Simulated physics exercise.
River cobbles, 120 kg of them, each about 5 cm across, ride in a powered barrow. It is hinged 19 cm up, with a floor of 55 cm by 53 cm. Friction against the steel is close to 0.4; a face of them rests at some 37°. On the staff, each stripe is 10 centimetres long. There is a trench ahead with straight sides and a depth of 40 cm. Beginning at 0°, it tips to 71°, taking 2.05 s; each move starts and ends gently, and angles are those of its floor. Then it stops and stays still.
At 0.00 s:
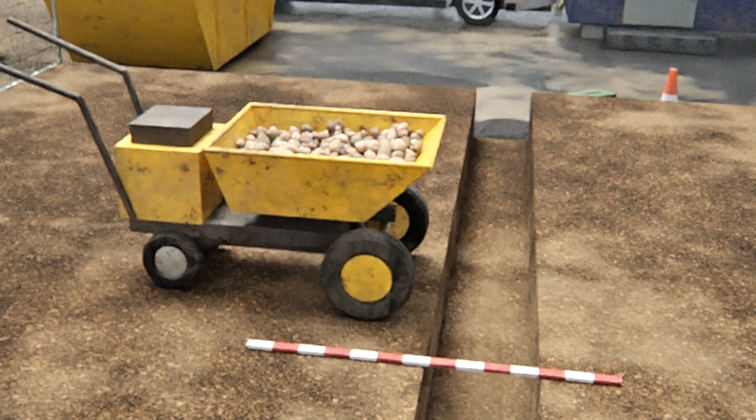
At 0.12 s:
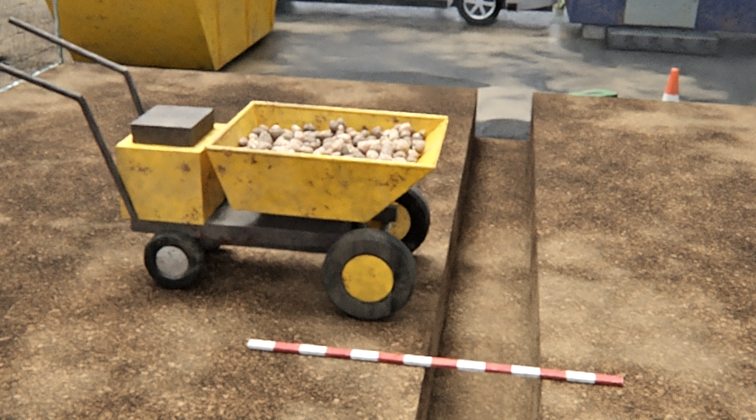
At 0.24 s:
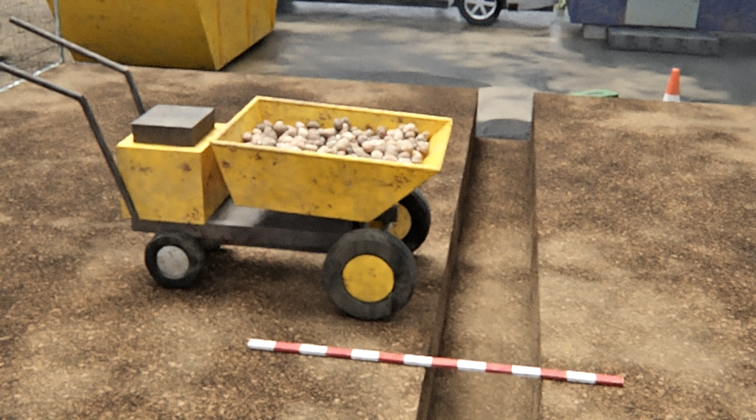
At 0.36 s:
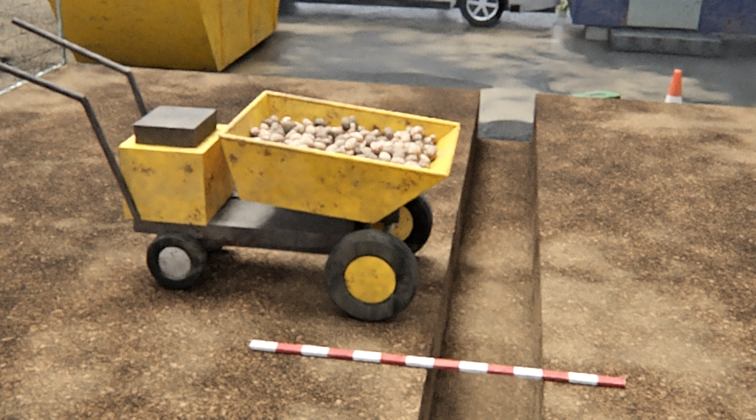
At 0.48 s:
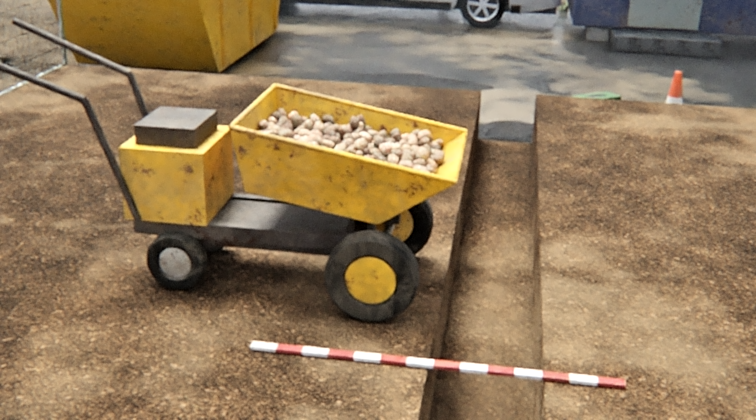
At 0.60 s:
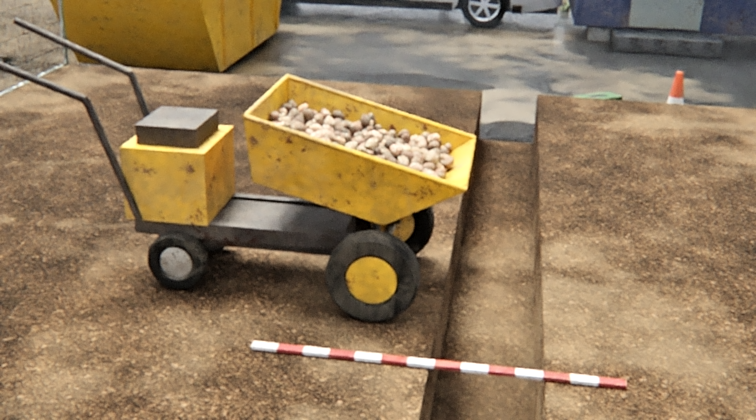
The yellow tray of a small wheeled barrow, loaded with rounded stones, slowly tilted, its back end rising and its front lip lowering toward the right, while the wheels stayed still beside a straight-sided trench.
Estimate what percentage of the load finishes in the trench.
Roughly 60 percent.
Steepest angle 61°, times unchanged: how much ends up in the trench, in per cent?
In that case near 65 per cent.
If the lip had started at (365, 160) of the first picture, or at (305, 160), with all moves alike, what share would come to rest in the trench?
Roughly 100 per cent, then 60 per cent.
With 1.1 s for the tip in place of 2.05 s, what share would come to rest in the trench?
That would give about 50 percent.
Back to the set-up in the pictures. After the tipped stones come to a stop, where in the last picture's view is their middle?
(526, 361).
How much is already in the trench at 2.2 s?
About 35 per cent by then.
After 1.5 s the floor is at 60°; 98 % in the tray, 2 % in the trench; the foremost stones are at (528, 258).
After 2.2 s the floor is at 71°; 31 % in the tray, 33 % in the trench, 36 % past the trench; the foremost stones are at (664, 297).
After 2.5 s the floor is at 71°; 8 % in the tray, 51 % in the trench, 42 % past the trench; the foremost stones are at (716, 316).
After 4.4 s the floor is at 71°; 0 % in the tray, 60 % in the trench, 40 % past the trench; the foremost stones are at (726, 324).
